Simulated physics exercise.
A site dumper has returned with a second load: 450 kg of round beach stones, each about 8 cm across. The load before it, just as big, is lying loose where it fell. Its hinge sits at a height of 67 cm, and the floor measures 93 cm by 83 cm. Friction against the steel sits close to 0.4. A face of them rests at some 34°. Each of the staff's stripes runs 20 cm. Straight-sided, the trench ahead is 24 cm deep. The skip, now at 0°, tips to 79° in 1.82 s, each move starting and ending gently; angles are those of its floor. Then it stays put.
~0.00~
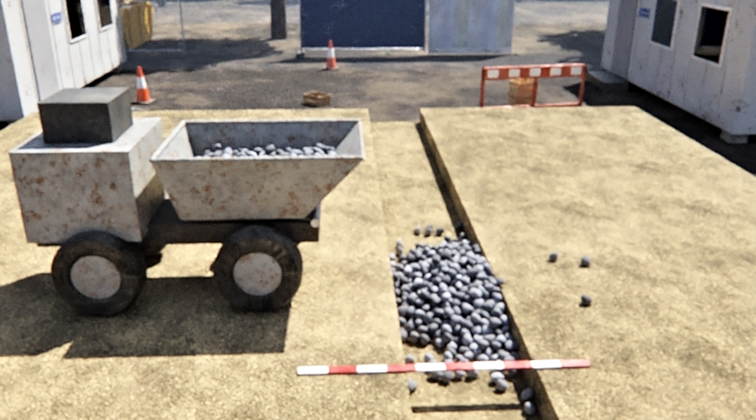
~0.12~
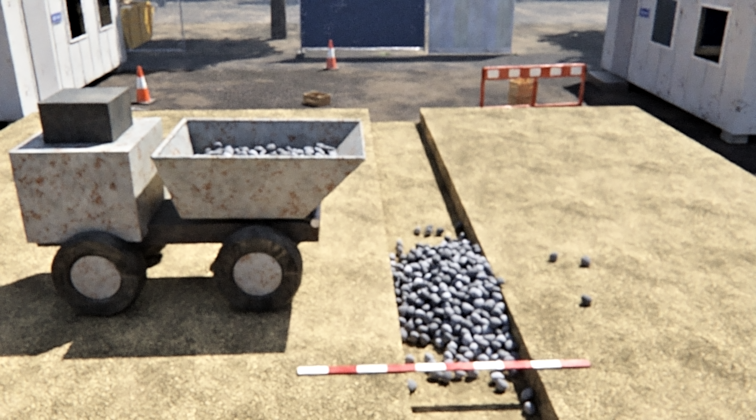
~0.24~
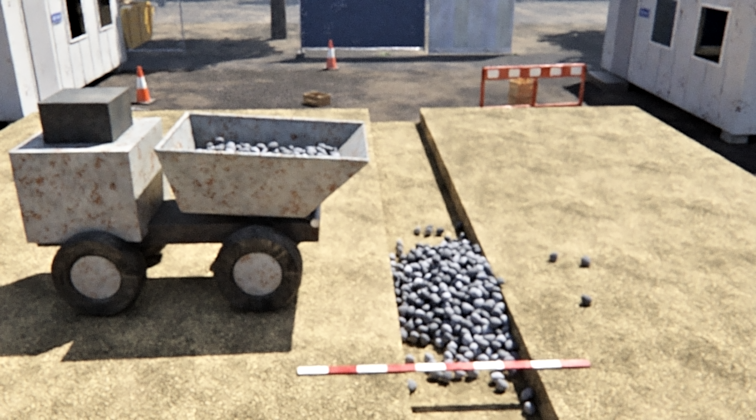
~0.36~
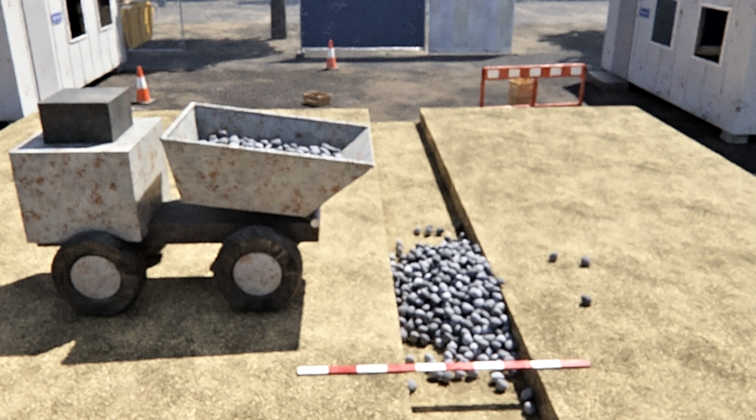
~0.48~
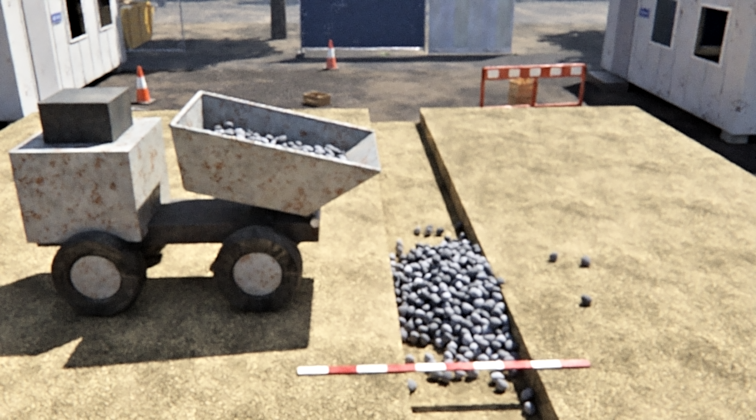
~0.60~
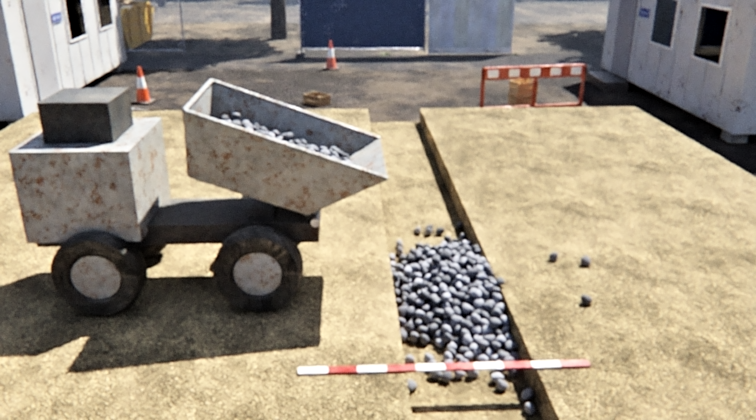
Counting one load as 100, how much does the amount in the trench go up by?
It goes up by about 88.
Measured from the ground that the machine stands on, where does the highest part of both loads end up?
Roughly 24 cm above that ground.
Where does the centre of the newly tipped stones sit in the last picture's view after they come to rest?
Their middle is at about (448, 276).
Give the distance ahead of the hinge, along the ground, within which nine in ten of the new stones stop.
Around 160 cm.
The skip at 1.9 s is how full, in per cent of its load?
About 30 per cent is held.
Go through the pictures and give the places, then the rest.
In the first frame, the skip is at 0°, its lip at (364, 158); the top of the load is at (276, 155). The earlier load is highest near (491, 272), 5 cm above ground level, 99 % in the trench, 1 % past the trench.
In the second frame, lip at (365, 159), floor tilted 1°, highest stones at (265, 154); the stones move at 0.2 m/s on average.
In the third frame, the skip is at 4°, its lip at (369, 161); the top of the load is at (235, 150); the stones move at 0.3 m/s on average.
In the fourth frame, lip at (374, 165), floor tilted 8°, highest stones at (229, 144); the stones move at 0.4 m/s on average.
In the fifth frame, lip at (381, 171), floor tilted 14°, highest stones at (226, 135); the stones move at 0.5 m/s on average.
In the sixth frame, the skip is at 20°, its lip at (387, 179); the top of the load is at (220, 125); the stones move at 0.6 m/s on average.
After 1.4 s the floor is at 66°; in per cent of one load, 100 in the skip, 99 in the trench, 1 past the trench; the foremost stones are at (521, 279).
After 1.9 s the floor is at 79°; in per cent of one load, 31 in the skip, 168 in the trench, 1 past the trench; the foremost stones are at (529, 273).
After 2.3 s the floor is at 79°; in per cent of one load, 4 in the skip, 186 in the trench, 10 past the trench; the foremost stones are at (560, 263).
After 4.9 s the floor is at 79°; in per cent of one load, 0 in the skip, 0 short of the trench, 188 in the trench, 12 past the trench; the foremost stones are at (619, 278). Net gain in the trench, 88.
